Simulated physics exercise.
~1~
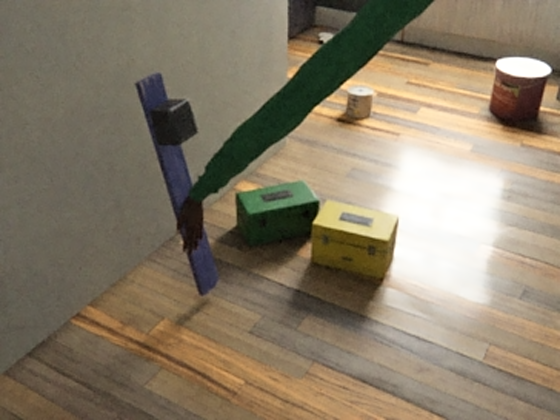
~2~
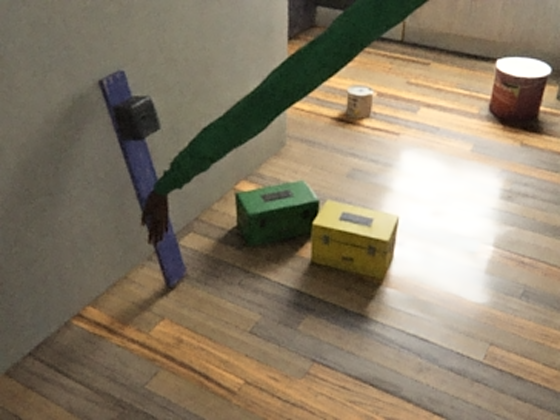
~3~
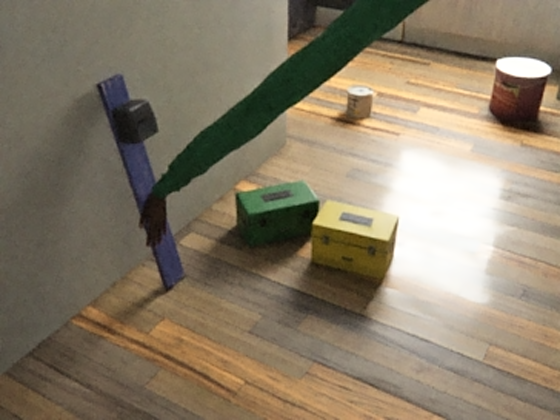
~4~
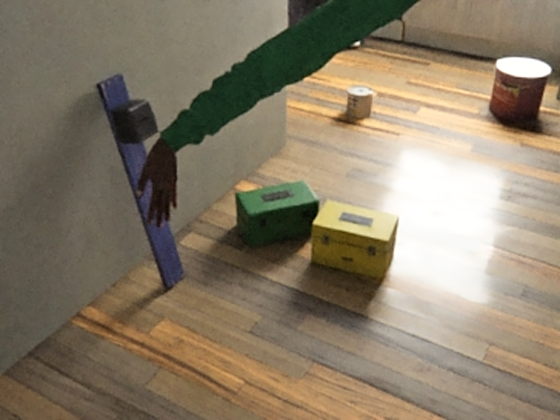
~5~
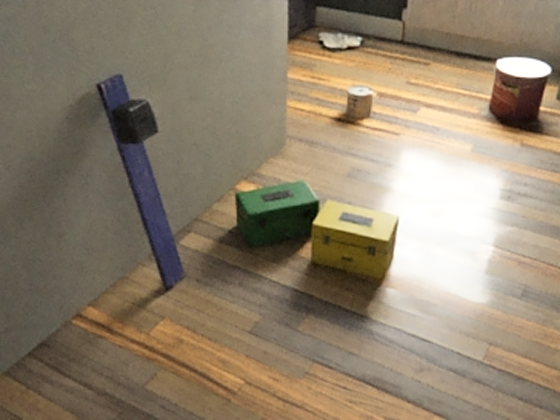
Blue plank being leaned against a grey wall by a green-sleeved arm, then staying propped beside two toolboxes after the hand withdraws.
